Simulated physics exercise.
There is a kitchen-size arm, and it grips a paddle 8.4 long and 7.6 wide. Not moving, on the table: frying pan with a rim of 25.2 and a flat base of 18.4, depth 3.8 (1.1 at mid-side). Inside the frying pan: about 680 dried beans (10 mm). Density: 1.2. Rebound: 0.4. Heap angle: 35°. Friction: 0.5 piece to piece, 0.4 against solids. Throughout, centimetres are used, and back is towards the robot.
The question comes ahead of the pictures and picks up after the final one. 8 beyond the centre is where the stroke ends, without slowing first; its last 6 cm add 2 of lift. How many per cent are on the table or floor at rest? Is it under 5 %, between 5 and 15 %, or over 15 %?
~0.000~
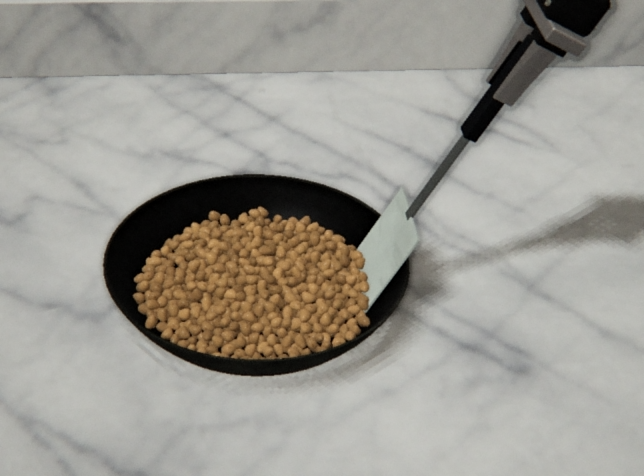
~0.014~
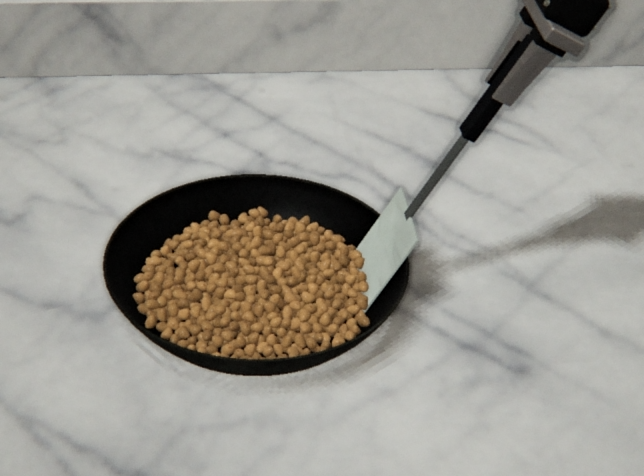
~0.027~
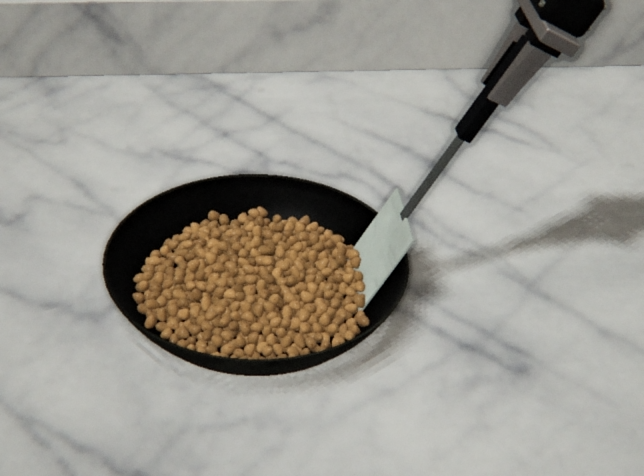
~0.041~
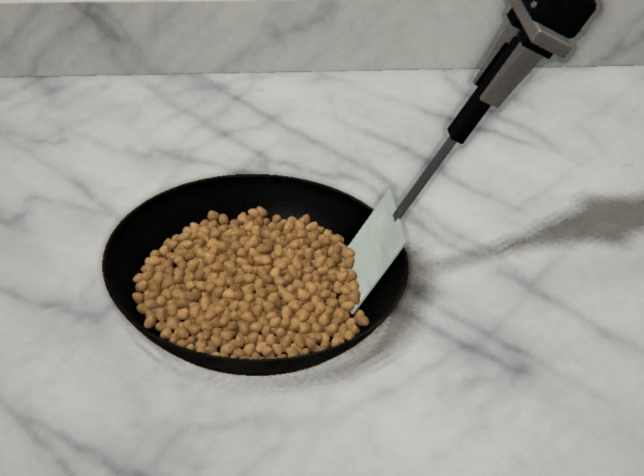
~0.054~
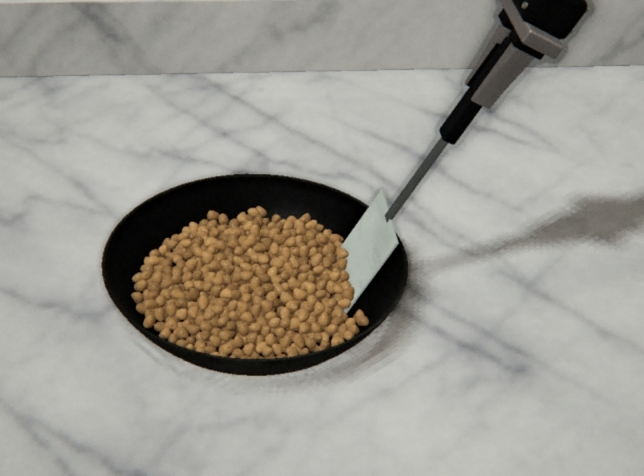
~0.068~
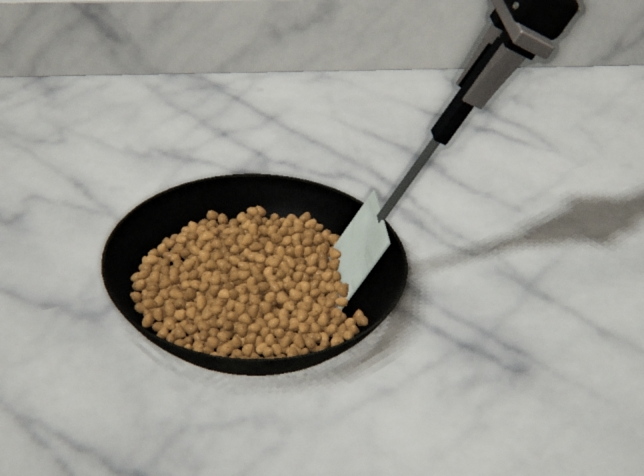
It is between 5 and 15 %.
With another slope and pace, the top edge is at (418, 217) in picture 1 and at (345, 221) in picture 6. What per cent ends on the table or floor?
Some 25 percent ends up on the table or floor.
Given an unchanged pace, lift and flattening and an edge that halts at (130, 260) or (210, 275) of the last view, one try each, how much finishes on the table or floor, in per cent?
Around 30 per cent for the first try and 0 per cent for the second.
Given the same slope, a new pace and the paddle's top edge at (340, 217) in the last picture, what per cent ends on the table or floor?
I'd say around 25 per cent.
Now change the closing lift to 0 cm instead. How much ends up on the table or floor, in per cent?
I'd say close to 10 per cent.
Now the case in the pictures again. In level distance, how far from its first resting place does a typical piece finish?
Some 5 cm.
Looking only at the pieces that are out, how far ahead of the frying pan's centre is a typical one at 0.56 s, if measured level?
The distance is around 14 cm.
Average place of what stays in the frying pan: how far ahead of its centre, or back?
Ahead, by about 4.5 cm.
After 0.18 s, sloping 62°, highest piece 4 above the table; 676 in the frying pan.
After 0.30 s, sloping 62°, highest piece 6 above the table; 667 in the frying pan, 9 on the blade or in flight.
After 0.56 s, sloping 62°, highest piece 6 above the table; 604 in the frying pan, 65 on the table or floor, 7 on the blade or in flight.
After 1.61 s, sloping 62°, highest piece 6 above the table; 604 in the frying pan, 72 on the table or floor.
At rest, 604 in the frying pan, 72 on the table or floor. That is 11 % on the table or floor.
